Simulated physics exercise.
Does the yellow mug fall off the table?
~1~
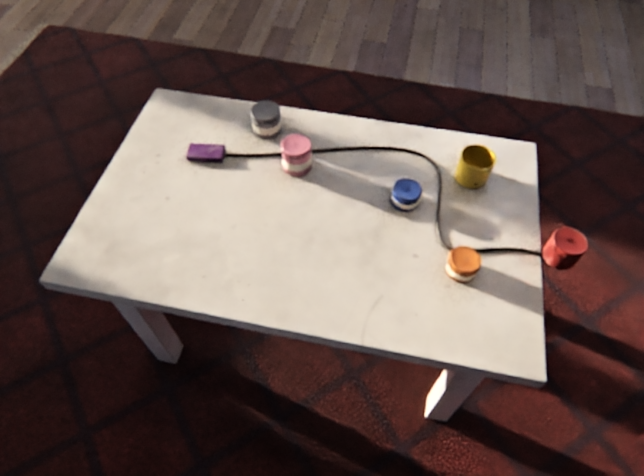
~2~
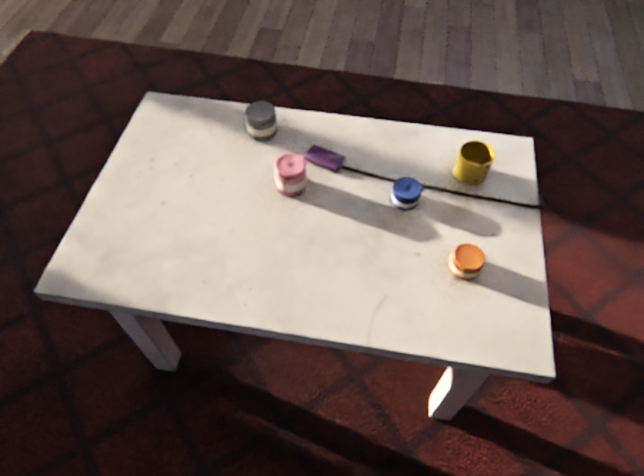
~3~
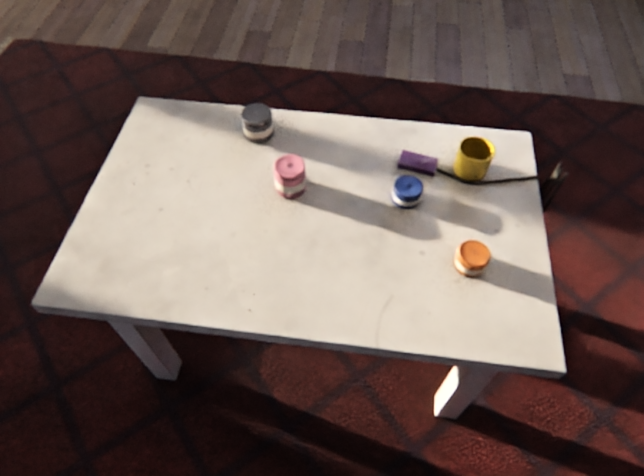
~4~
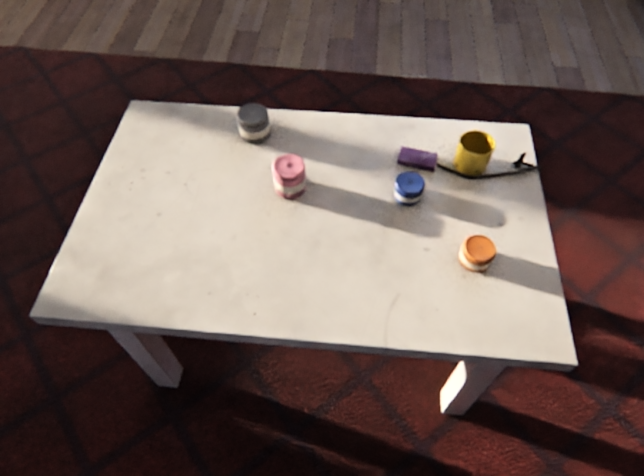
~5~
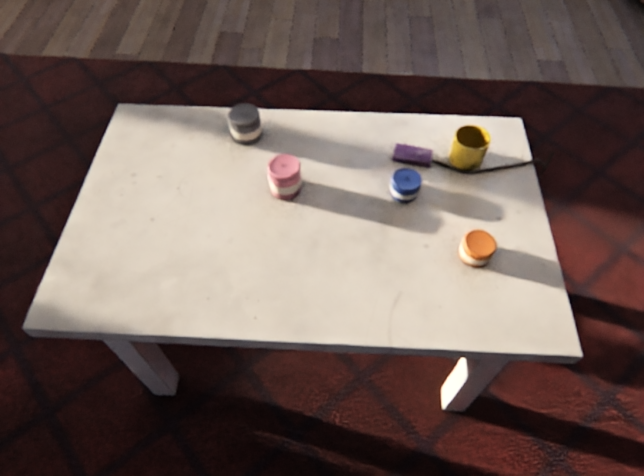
No, the yellow mug stays up on the table, with the cable and the purple phone lying close to it.
